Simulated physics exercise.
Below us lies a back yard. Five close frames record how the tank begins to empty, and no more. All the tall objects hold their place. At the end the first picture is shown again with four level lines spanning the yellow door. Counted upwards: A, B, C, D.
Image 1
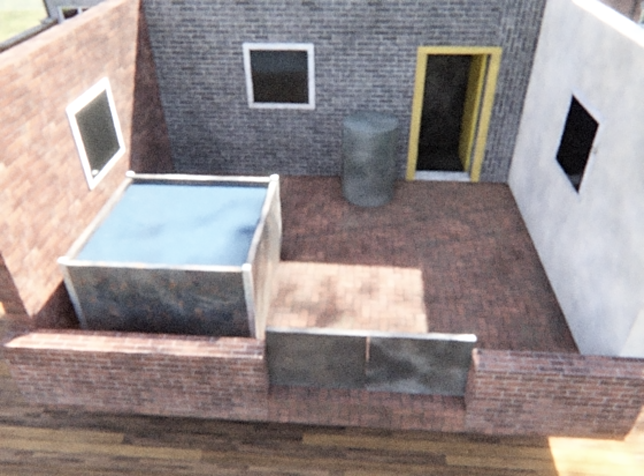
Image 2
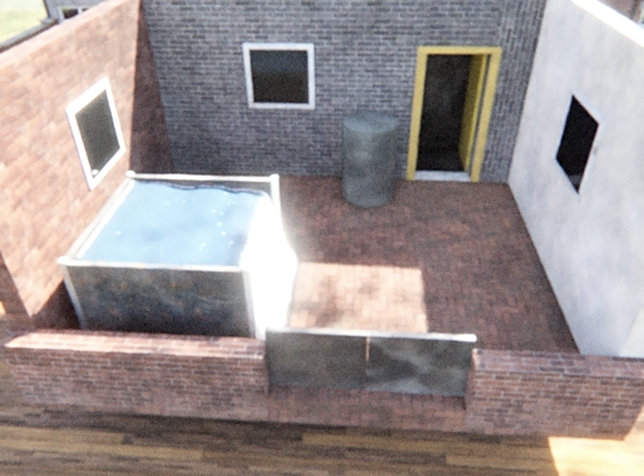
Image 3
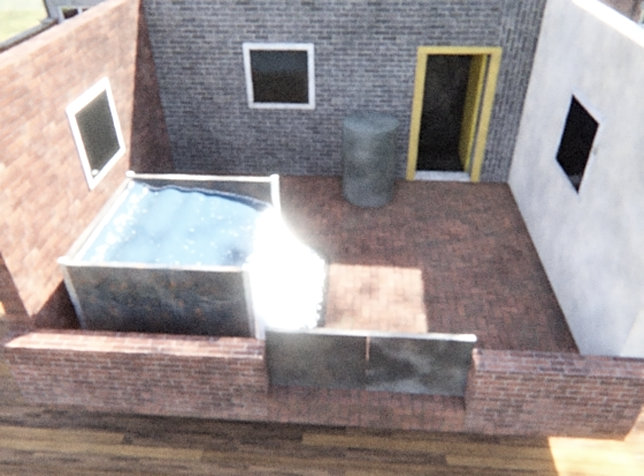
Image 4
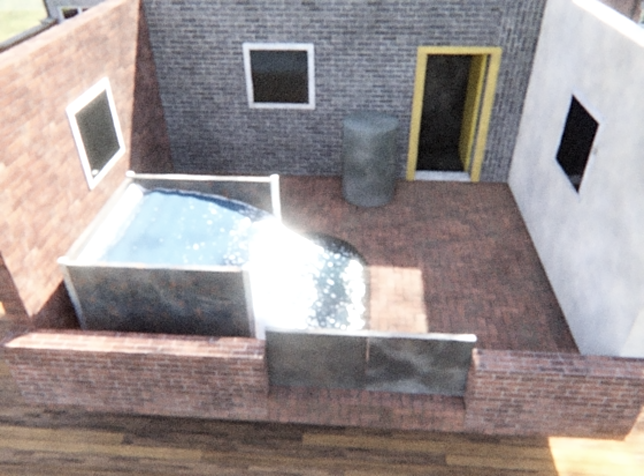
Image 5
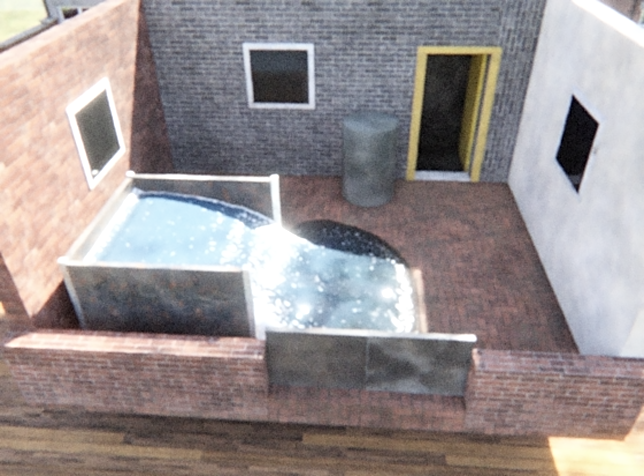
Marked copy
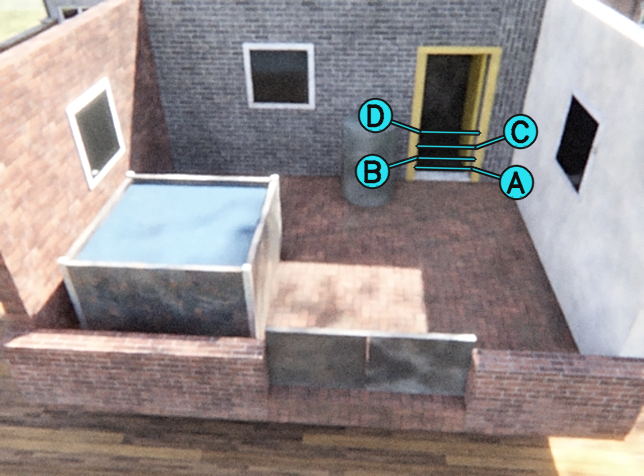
The footage shows a walled brick back yard with a yellow doorway, where water in a tank on the left starts to ripple, pours out through its right side and spreads rightward across the paving behind a shut gate.
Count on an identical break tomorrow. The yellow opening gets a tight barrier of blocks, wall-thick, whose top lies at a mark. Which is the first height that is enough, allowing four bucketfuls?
The limit is B.
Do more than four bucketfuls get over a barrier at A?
Yes.
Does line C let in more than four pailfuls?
No, not at all.
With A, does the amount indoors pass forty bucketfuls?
No, less.
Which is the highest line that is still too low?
The answer is A.
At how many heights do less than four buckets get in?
Three of them.
On the marked copy, A at (444, 168); B at (445, 158); C at (447, 146); D at (448, 132); from the bottom up A, B, C, D.
With A, about 13 bucketfuls get in.
With B, a splash gets over, under a bucket.
With C, nothing gets over.
With D, nothing gets over.
